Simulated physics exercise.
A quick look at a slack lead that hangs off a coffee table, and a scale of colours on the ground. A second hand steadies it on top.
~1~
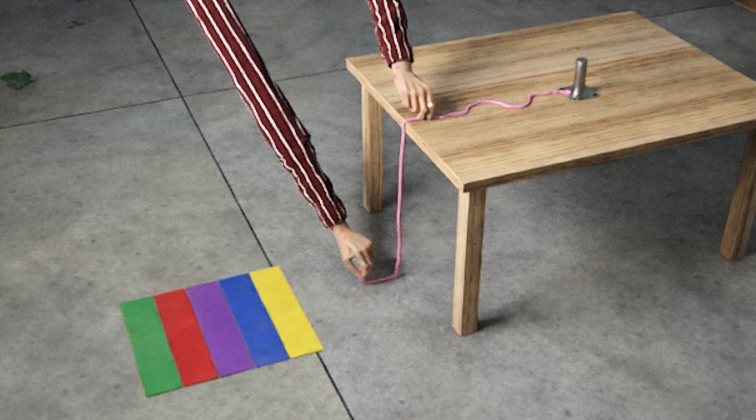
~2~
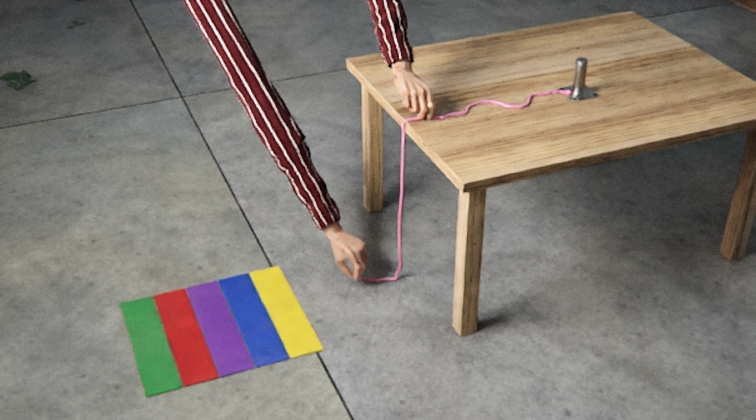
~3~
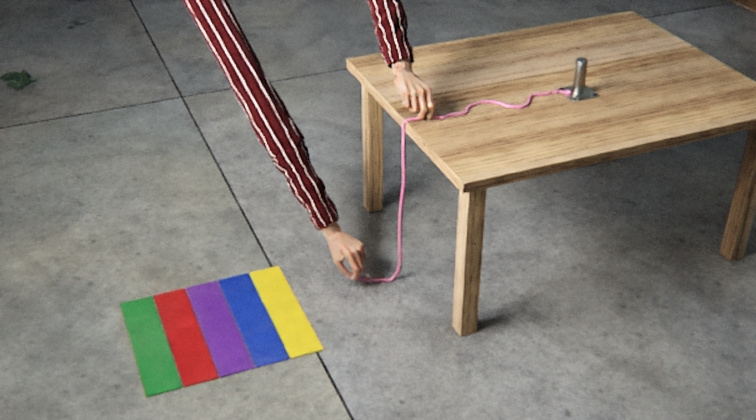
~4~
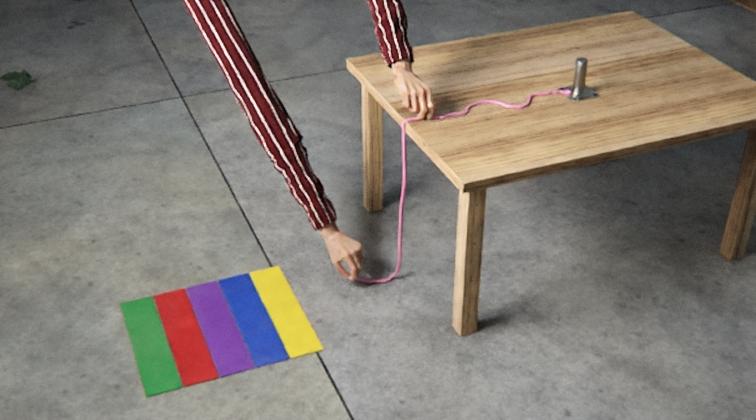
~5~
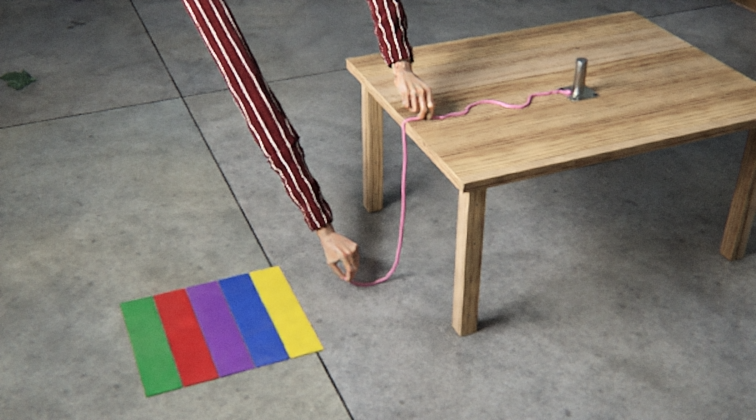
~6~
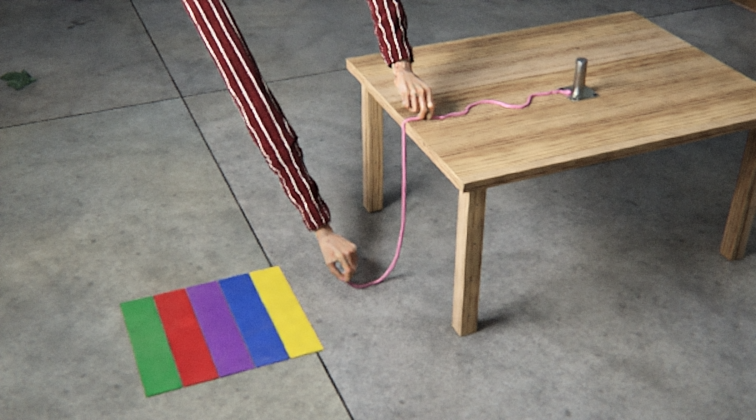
We see a hand pinning a slack pink cord at the edge of a wooden table while another hand holds its hanging end near the floor and draws it slightly left, beside a mat of coloured stripes.
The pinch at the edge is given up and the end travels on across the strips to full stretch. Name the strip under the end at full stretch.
Over purple.
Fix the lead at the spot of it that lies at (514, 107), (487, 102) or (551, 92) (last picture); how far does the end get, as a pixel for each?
About (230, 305), (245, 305) and (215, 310).
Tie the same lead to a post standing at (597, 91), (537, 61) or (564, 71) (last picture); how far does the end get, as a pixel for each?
Near (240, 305), (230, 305) and (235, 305).
A little later, end near (273, 296); over yellow.
Next, end near (235, 306); over blue.
When it is tight, end near (212, 311); over purple. The end stops over the purple strip.
